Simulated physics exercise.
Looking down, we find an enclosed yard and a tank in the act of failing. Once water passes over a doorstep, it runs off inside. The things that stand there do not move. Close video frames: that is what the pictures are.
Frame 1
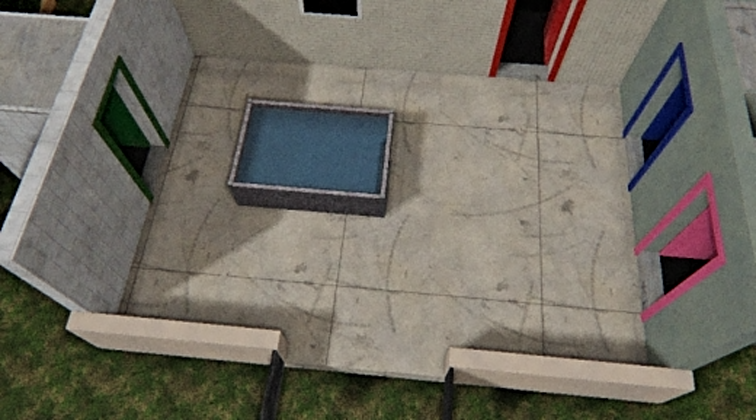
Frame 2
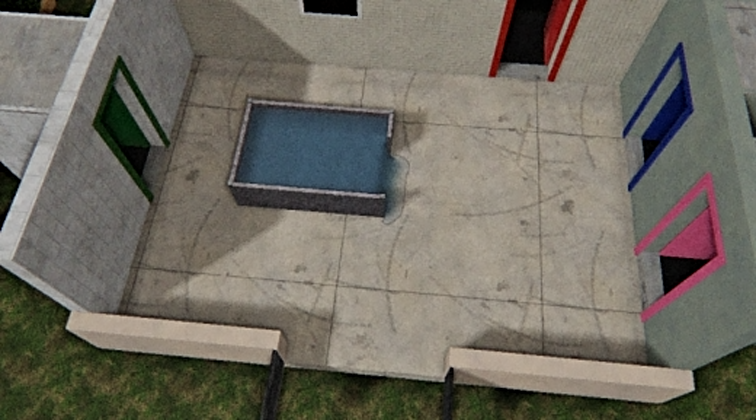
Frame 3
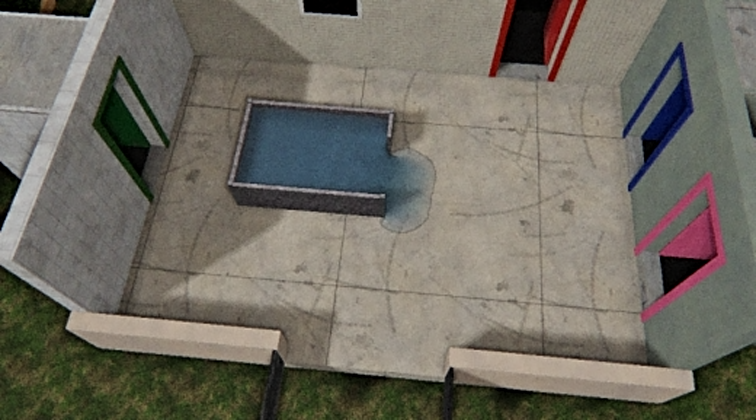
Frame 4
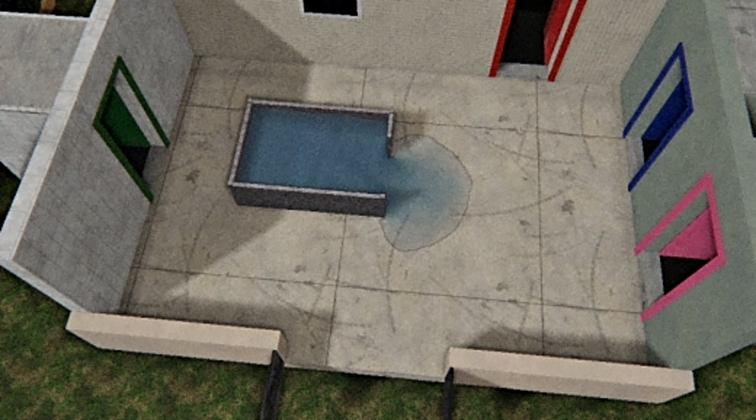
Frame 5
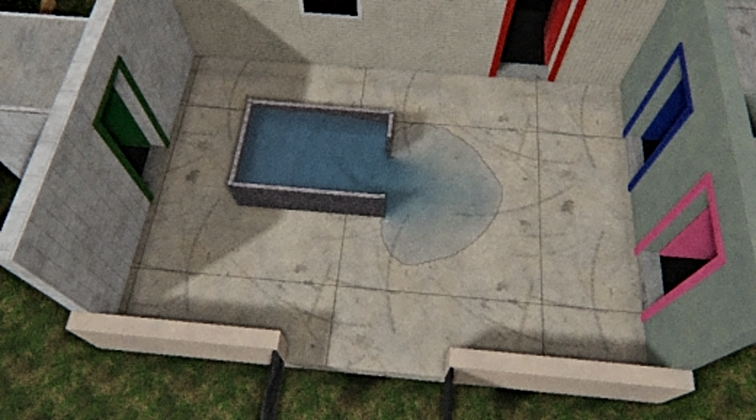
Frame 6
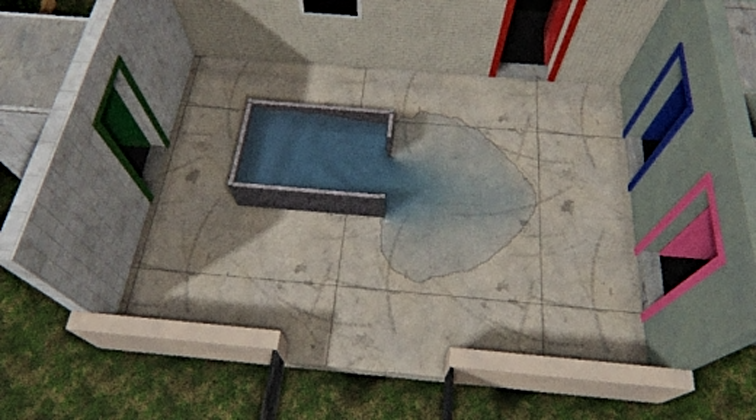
In an enclosed yard with green, red, blue and pink doorways, an open tank of water stands still, then its right side opens and water pours out, spreading rightward and toward the front across the paved floor.
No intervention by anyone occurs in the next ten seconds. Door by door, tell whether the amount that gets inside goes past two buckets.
In order: The blue door is overrun past two buckets; the red door is not overrun past two buckets; the green door is not overrun past two buckets; the pink door is not overrun past two buckets.
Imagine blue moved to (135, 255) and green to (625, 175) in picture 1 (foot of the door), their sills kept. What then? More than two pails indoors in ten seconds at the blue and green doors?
Going through them, I find the blue door escapes flooding and the green door overflows.
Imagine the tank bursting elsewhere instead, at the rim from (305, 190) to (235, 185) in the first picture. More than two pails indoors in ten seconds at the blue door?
Blue door: Under the line.
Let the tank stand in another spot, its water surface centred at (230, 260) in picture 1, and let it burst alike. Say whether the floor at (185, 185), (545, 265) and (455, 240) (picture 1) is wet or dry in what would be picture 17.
In turn: Dry, awash, wet.
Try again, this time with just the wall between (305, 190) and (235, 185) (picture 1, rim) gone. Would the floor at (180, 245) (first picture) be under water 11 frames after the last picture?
At that place: Covered.
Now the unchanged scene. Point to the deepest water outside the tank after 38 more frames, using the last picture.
Approximate pixel: (518, 205).
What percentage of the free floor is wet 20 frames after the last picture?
Roughly 45 percent.
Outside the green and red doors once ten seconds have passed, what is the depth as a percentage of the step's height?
10 and 70 %, in that order.
A moment on, water covers 30 % of the floor; the blue door not reached, the red door not reached, the green door not reached, the pink door not reached.
Next, water covers 45 % of the floor; the blue door under two buckets in, the red door wet at the sill, nothing in, the green door not reached, the pink door wet at the sill, nothing in.
Then, water covers 45 % of the floor; the blue door over two buckets in, the red door wet at the sill, nothing in, the green door not reached, the pink door wet at the sill, nothing in.
Later, water covers 55 % of the floor; the blue door over two buckets in, the red door wet at the sill, nothing in, the green door not reached, the pink door wet at the sill, nothing in.
In the end, water covers 90 % of the floor; the blue door over two buckets in, the red door wet at the sill, nothing in, the green door not reached, the pink door wet at the sill, nothing in.
